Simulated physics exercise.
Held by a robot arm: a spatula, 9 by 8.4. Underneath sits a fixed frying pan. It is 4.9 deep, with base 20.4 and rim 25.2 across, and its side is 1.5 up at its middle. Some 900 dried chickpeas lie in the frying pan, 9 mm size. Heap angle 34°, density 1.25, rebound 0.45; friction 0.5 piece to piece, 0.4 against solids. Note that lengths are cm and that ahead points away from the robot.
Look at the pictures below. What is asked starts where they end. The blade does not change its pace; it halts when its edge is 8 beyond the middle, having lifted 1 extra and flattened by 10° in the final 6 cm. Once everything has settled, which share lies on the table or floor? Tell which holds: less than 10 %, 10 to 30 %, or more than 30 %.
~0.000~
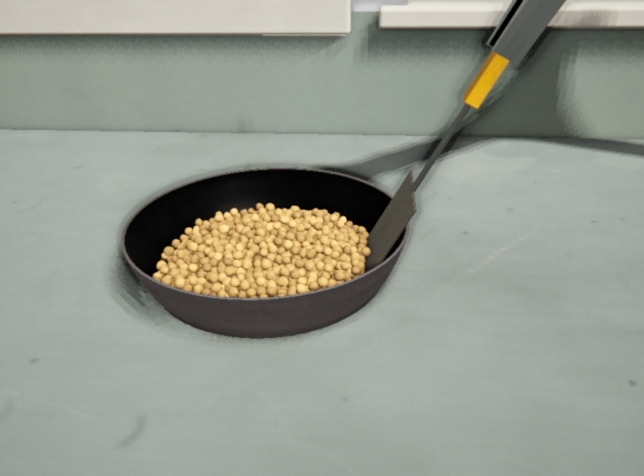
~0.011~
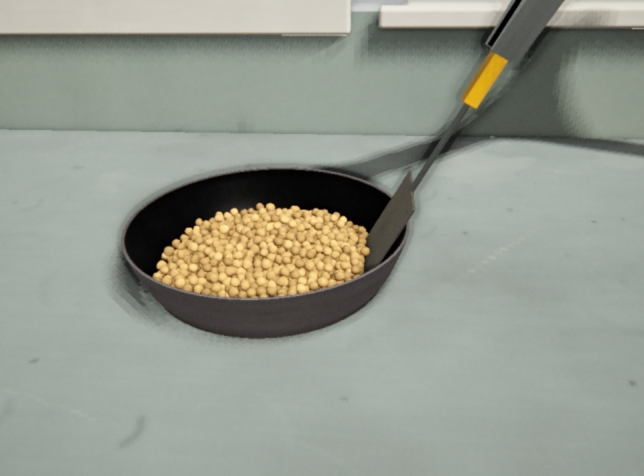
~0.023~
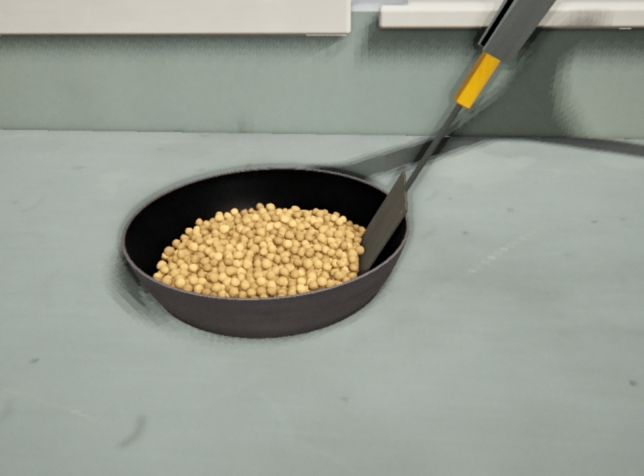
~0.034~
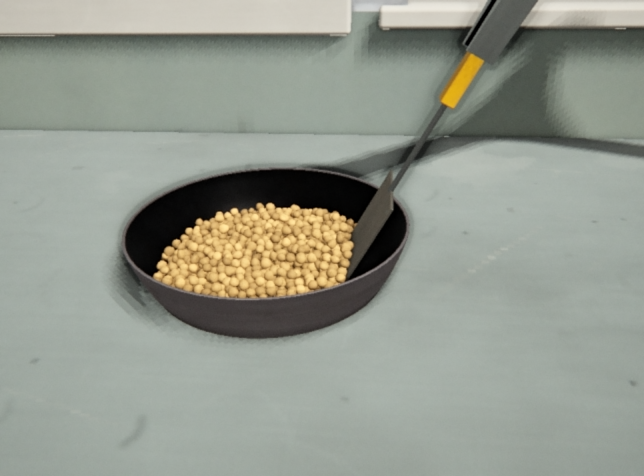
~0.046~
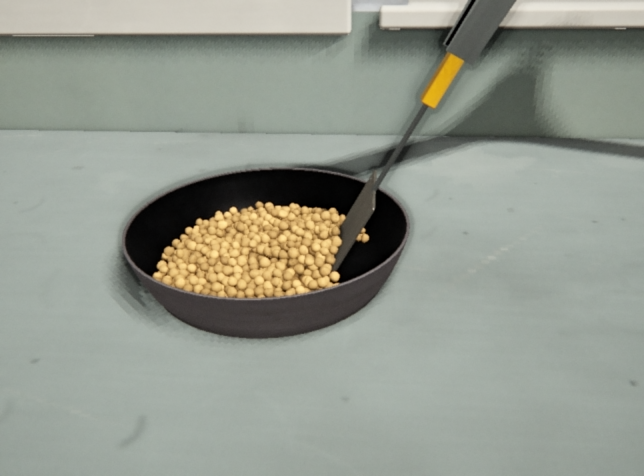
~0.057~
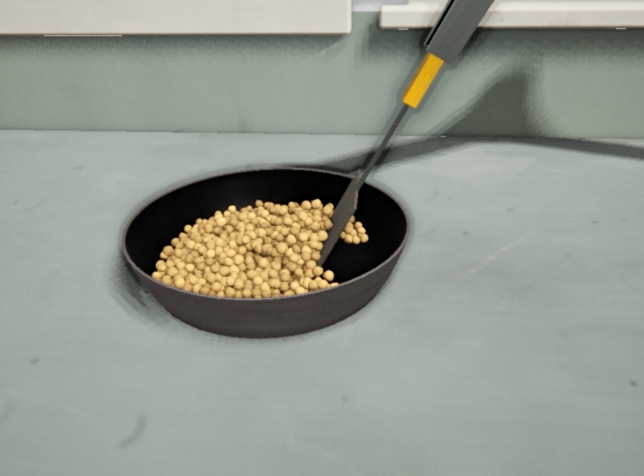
What holds is 10 to 30 %.
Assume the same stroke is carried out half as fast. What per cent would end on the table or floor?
About 0 %.
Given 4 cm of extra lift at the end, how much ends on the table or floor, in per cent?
You'd expect near 20 percent of it there.
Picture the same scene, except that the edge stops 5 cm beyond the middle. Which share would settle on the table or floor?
That would give close to 5 per cent.
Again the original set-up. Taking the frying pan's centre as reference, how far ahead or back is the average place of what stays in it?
I'd say it's roughly 4.5 cm toward the front.
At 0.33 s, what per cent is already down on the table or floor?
It works out to about 15 in a hundred.
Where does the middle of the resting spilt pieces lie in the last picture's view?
Close to (26, 252) in pixels.
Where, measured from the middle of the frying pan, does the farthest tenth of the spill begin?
The distance is roughly 50 cm.
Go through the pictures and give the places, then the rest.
The spatula top edge at (413, 189), sloping 62°; upper third of the load around (274, 250), from x 155 to 365, top at y 205; 900 in the frying pan, in the first frame.
The spatula top edge at (412, 189), sloping 62°; upper third of the load around (275, 251), from x 155 to 365, top at y 205, in the second frame.
The spatula top edge at (406, 189), sloping 62°; upper third of the load around (278, 250), from x 155 to 365, top at y 205, in the third frame.
The spatula top edge at (392, 188), sloping 62°; upper third of the load around (283, 248), from x 155 to 365, top at y 205, in the fourth frame.
The spatula top edge at (375, 188), sloping 62°; upper third of the load around (283, 244), from x 155 to 365, top at y 205, in the fifth frame.
The spatula top edge at (358, 188), sloping 62°; upper third of the load around (280, 239), from x 155 to 365, top at y 205; 900 in the frying pan, in the sixth frame.
After 0.09 s, sloping 62°, highest piece 8 above the table; 900 in the frying pan.
After 0.11 s, sloping 59°, highest piece 9 above the table; 900 in the frying pan.
After 0.33 s, sloping 52°, highest piece 9 above the table; 765 in the frying pan, 119 on the table or floor, 16 on the blade or in flight.
After 1.38 s, sloping 52°, highest piece 5 above the table; 764 in the frying pan, 136 on the table or floor.
In the end, 764 in the frying pan, 136 on the table or floor. That is 15 % on the table or floor.
